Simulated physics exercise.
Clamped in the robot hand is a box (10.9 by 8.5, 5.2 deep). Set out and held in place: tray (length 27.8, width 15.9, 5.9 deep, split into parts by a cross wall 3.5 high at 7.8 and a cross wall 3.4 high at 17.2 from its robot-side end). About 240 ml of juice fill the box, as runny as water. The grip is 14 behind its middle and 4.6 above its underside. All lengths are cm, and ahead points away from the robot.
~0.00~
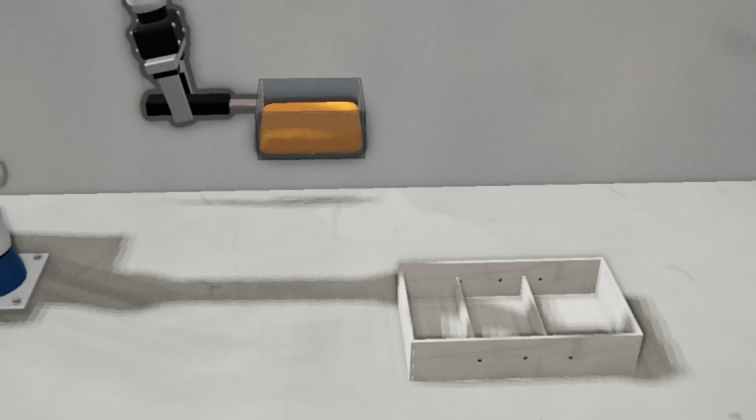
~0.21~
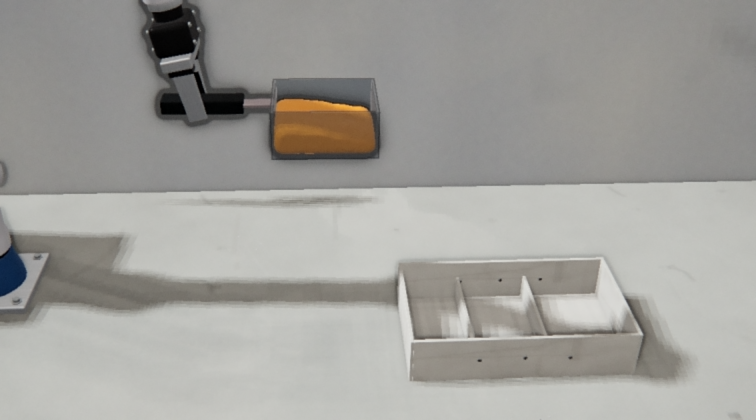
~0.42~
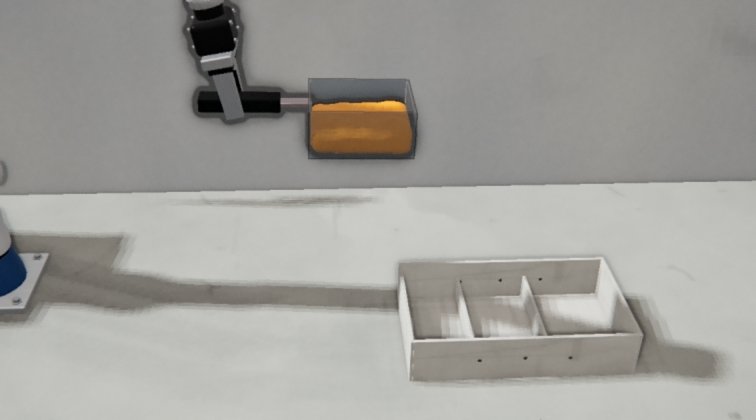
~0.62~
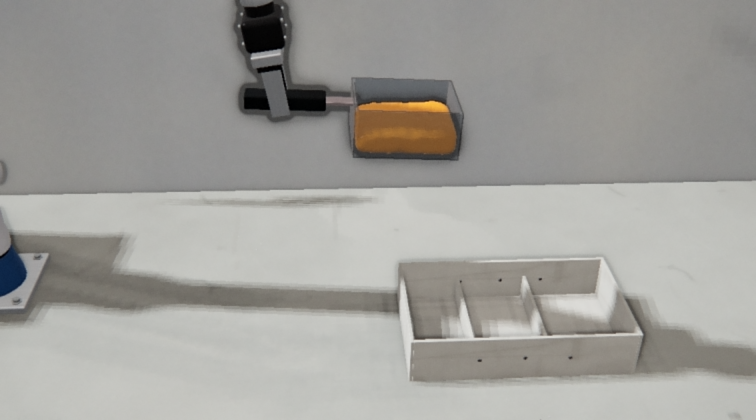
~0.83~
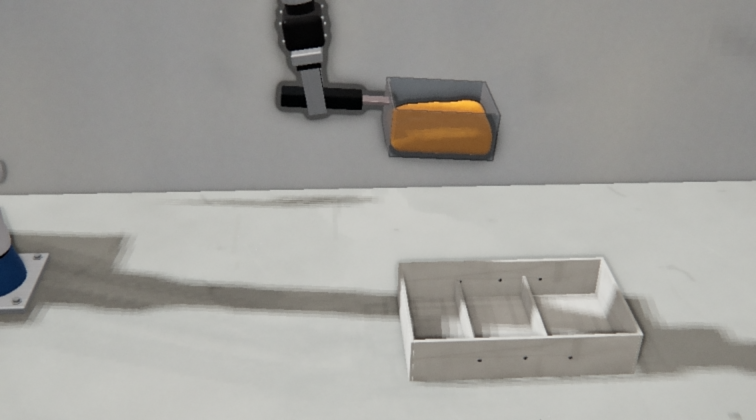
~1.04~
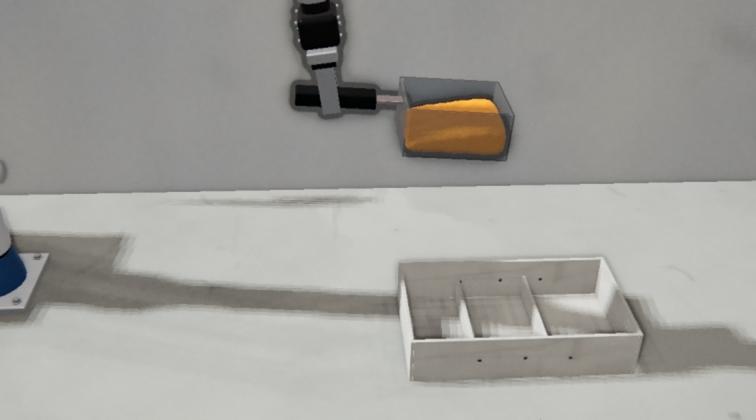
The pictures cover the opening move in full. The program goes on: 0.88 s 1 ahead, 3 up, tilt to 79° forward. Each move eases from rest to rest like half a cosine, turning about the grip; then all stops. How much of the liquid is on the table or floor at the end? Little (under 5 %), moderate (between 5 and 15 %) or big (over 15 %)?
On the table or floor the share is big, over 15 %.
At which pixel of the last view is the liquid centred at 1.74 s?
Around (412, 256).
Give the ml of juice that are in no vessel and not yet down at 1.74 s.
About 30 ml.
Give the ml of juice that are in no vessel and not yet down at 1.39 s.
Some 0 ml.
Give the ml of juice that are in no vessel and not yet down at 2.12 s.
Some 30 ml.
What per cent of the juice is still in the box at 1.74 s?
About 55 %.
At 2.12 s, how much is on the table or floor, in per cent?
Near 14 %.
By 1.39 s, tilted 30° forward, liquid up to 28 above the table; 240 ml in the box.
By 1.74 s, tilted 72° forward, liquid up to 22 above the table; 130 ml in the box, 55 ml in the robot-side part, 25 ml in the middle part, 30 ml in the air or running down outside.
By 2.12 s, tilted 79° forward, liquid up to 80 above the table; 100 ml in the robot-side part, 50 ml in the box, 30 ml on the table or floor, 30 ml in the middle part, 30 ml in the air or running down outside.
By 2.92 s, tilted 79° forward, liquid up to 19 above the table; 110 ml in the robot-side part, 70 ml on the table or floor, 35 ml in the box, 30 ml in the middle part.
Final state, 110 ml in the robot-side part, 70 ml on the table or floor, 35 ml in the box, 30 ml in the middle part. That is 30 % on the table or floor.
